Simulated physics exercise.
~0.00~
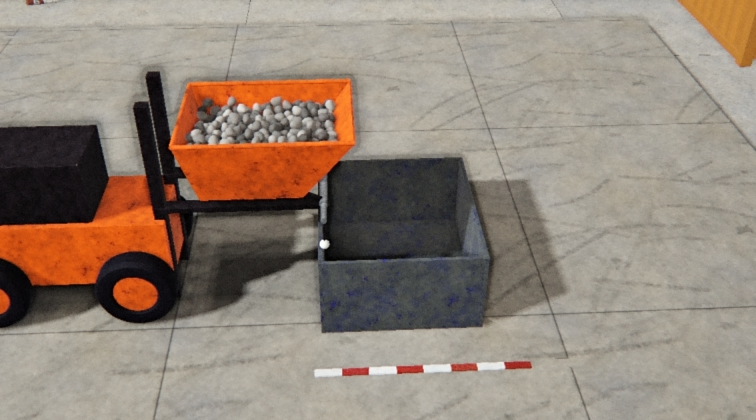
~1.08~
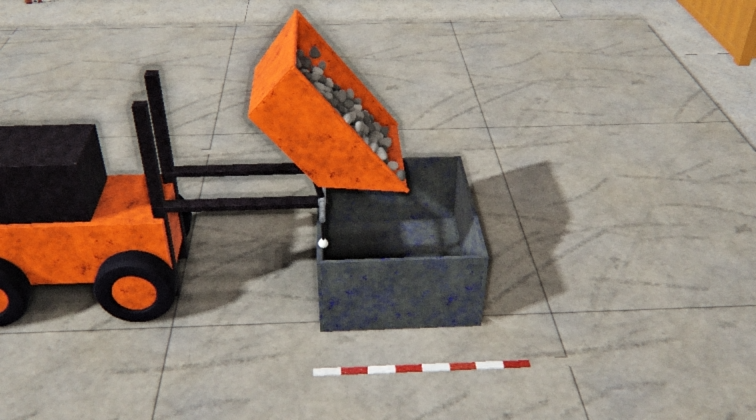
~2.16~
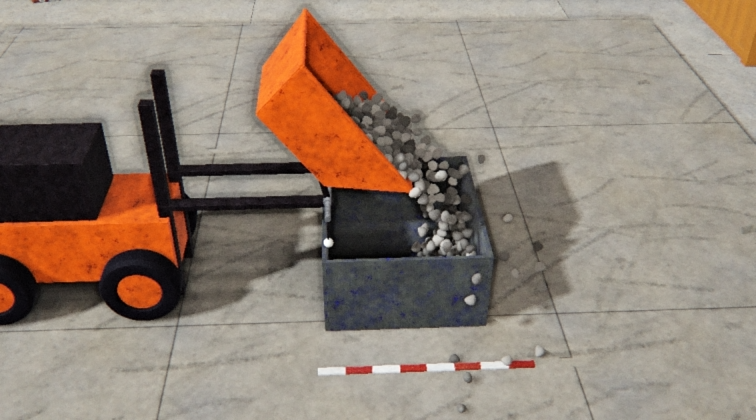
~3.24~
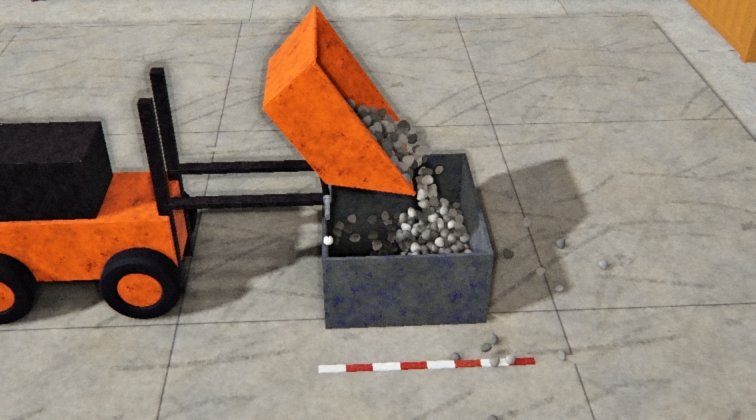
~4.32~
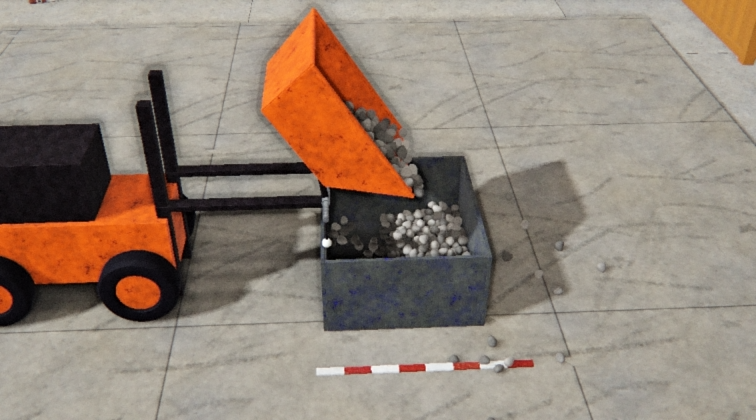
On a pale tiled floor marked with dark scuffs, an orange forklift at the left holds an orange skip full of grey stones beside an open dark-grey bin. The skip tips steeply to the right, its lower lip coming over the bin while the stones still lie inside. Then they pour out in a thick stream, most dropping into the bin and a few scattering on the floor around a red-and-white staff. The flow thins as a pile grows in the bin. At the end, the skip stays tilted with many stones still inside, slightly over half lying in the bin.
